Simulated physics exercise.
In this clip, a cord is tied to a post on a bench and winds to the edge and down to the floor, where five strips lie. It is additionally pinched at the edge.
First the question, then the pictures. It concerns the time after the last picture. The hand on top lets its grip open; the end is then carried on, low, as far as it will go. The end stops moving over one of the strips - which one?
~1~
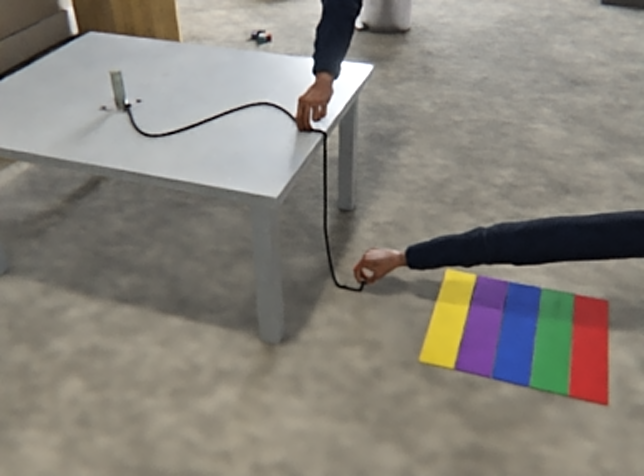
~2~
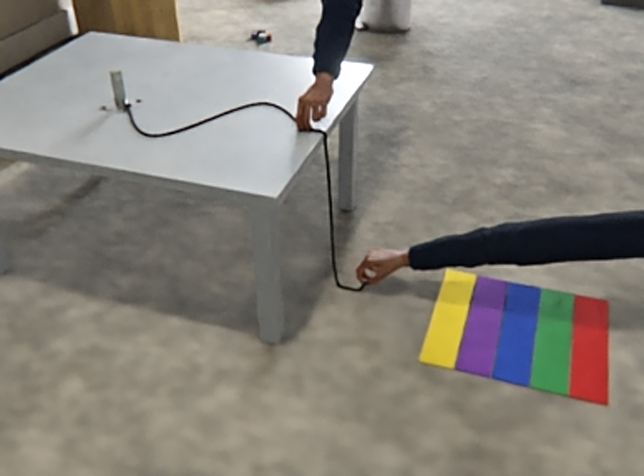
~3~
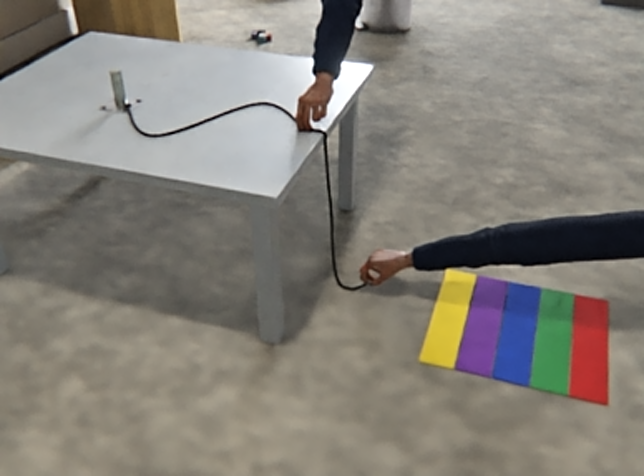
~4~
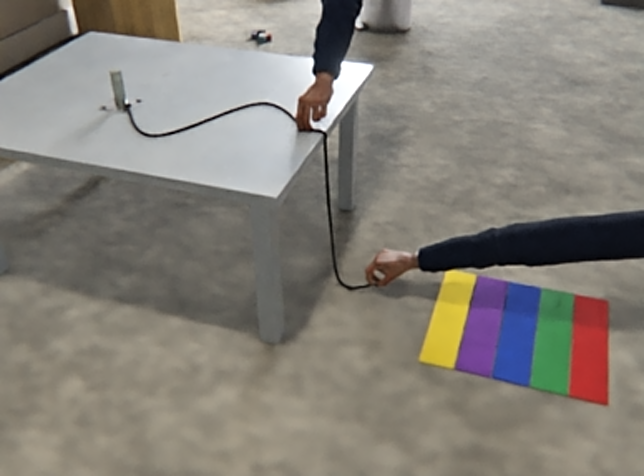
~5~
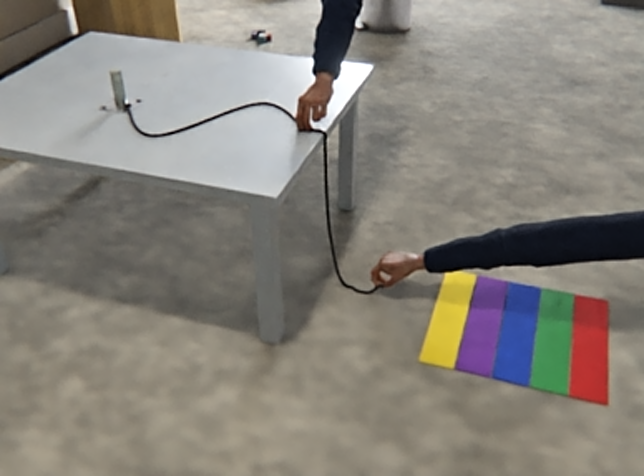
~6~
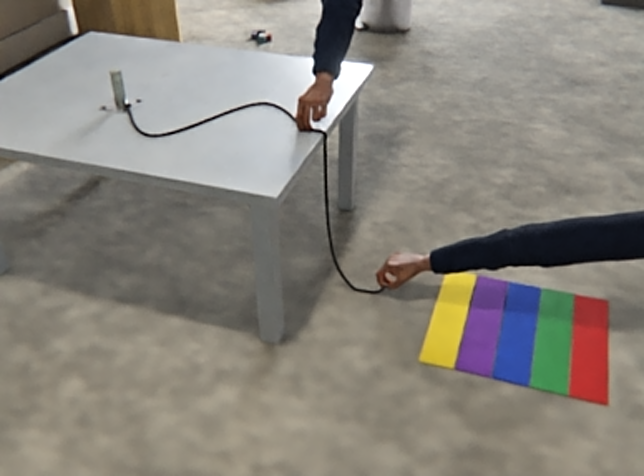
The red strip.
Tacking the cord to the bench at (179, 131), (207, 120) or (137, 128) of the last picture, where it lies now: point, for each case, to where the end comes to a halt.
In that order: (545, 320), (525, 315) and (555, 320).
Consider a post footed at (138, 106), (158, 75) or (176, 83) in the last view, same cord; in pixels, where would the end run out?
Estimated pixels per try: (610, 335); (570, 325); (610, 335).
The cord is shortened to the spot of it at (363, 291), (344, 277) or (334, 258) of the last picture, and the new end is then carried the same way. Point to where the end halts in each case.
(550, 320), (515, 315), (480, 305).
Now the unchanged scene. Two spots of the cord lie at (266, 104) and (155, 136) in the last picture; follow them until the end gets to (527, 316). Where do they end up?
First: (320, 132). Second: (193, 122).
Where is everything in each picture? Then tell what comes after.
The first frame shows end (363, 281); yellow (441, 346); purple (477, 354); blue (513, 362); green (551, 371); red (589, 380).
The second frame shows end (365, 282); cord through (133, 122) (191, 127) (262, 103) (311, 130) (330, 198) (334, 261).
The third frame shows end (369, 283).
The fourth frame shows end (374, 284); cord through (133, 122) (191, 127) (262, 103) (311, 130) (328, 198) (334, 261).
The fifth frame shows end (380, 285).
The sixth frame shows end (386, 286); cord through (133, 122) (191, 127) (262, 103) (311, 130) (327, 198) (335, 262).
Early on, end near (527, 315); over blue.
Midway, end near (566, 324); over green.
At the end of the slack, end near (589, 328); over red. It gets as far as the red strip.
